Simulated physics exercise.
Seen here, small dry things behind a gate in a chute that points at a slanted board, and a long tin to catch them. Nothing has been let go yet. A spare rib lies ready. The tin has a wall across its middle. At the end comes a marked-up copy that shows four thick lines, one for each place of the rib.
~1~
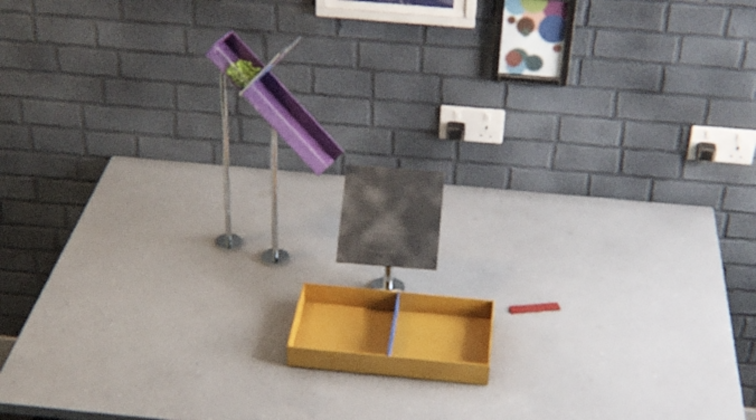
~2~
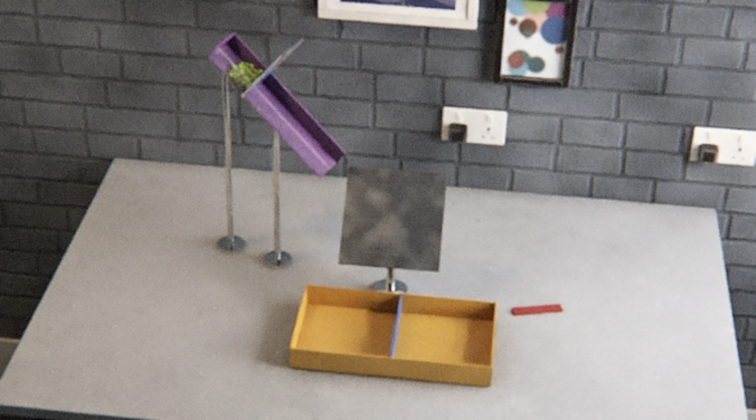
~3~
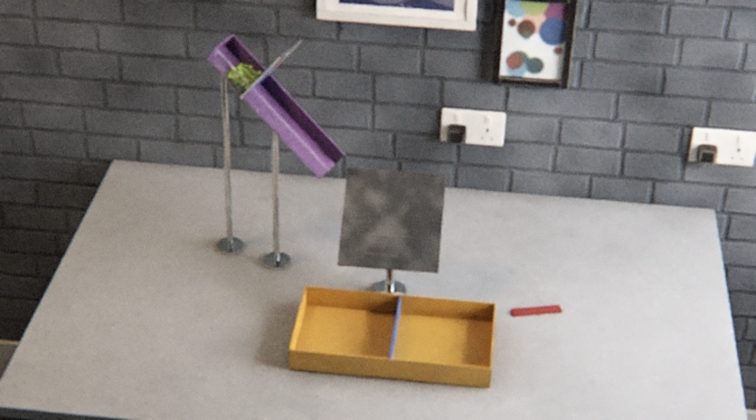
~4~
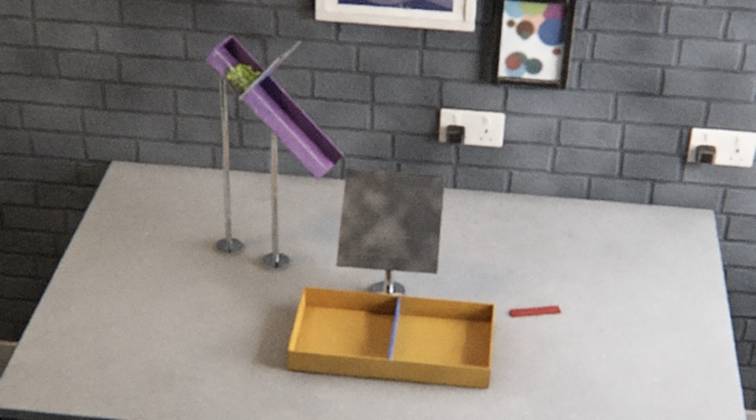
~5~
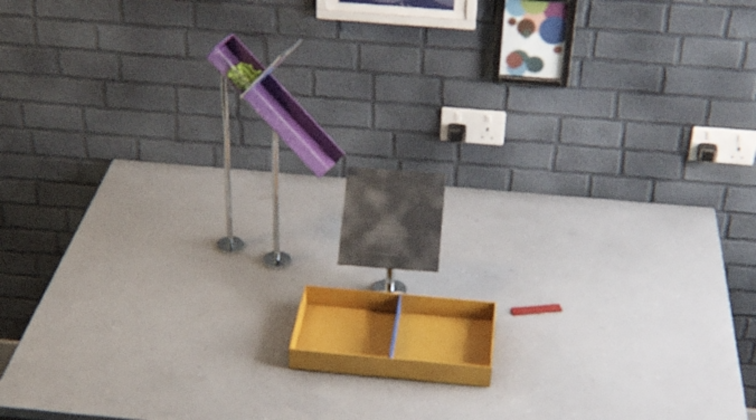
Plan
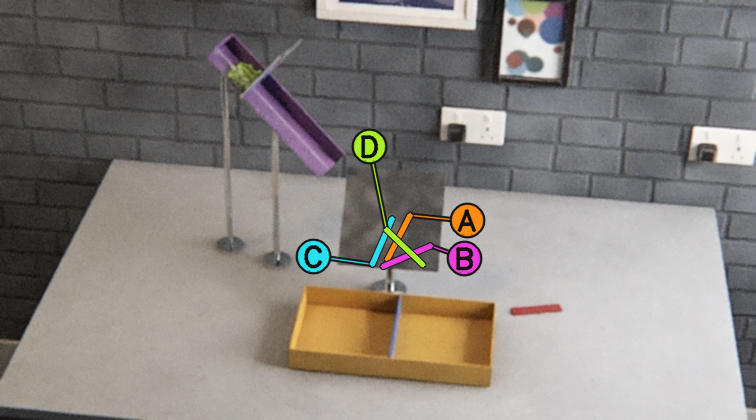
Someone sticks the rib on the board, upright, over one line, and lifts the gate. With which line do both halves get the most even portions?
D.
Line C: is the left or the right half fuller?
Left.
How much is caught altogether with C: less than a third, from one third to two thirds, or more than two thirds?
Line C gives more than two thirds.
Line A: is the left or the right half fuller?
The left half.
On the marked copy, line A from (410, 215) to (387, 259); line B from (430, 245) to (383, 266); line C from (392, 218) to (372, 264); line D from (386, 229) to (422, 264).
Choosing A, of what is caught, all but a few in the left half, a small share in the right.
Choosing B, of what is caught, all but a few in the left half, a small share in the right.
Choosing C, of what is caught, all but a few in the left half, only a few in the right.
Choosing D, of what is caught, close to a third in the left half, close to two thirds in the right.
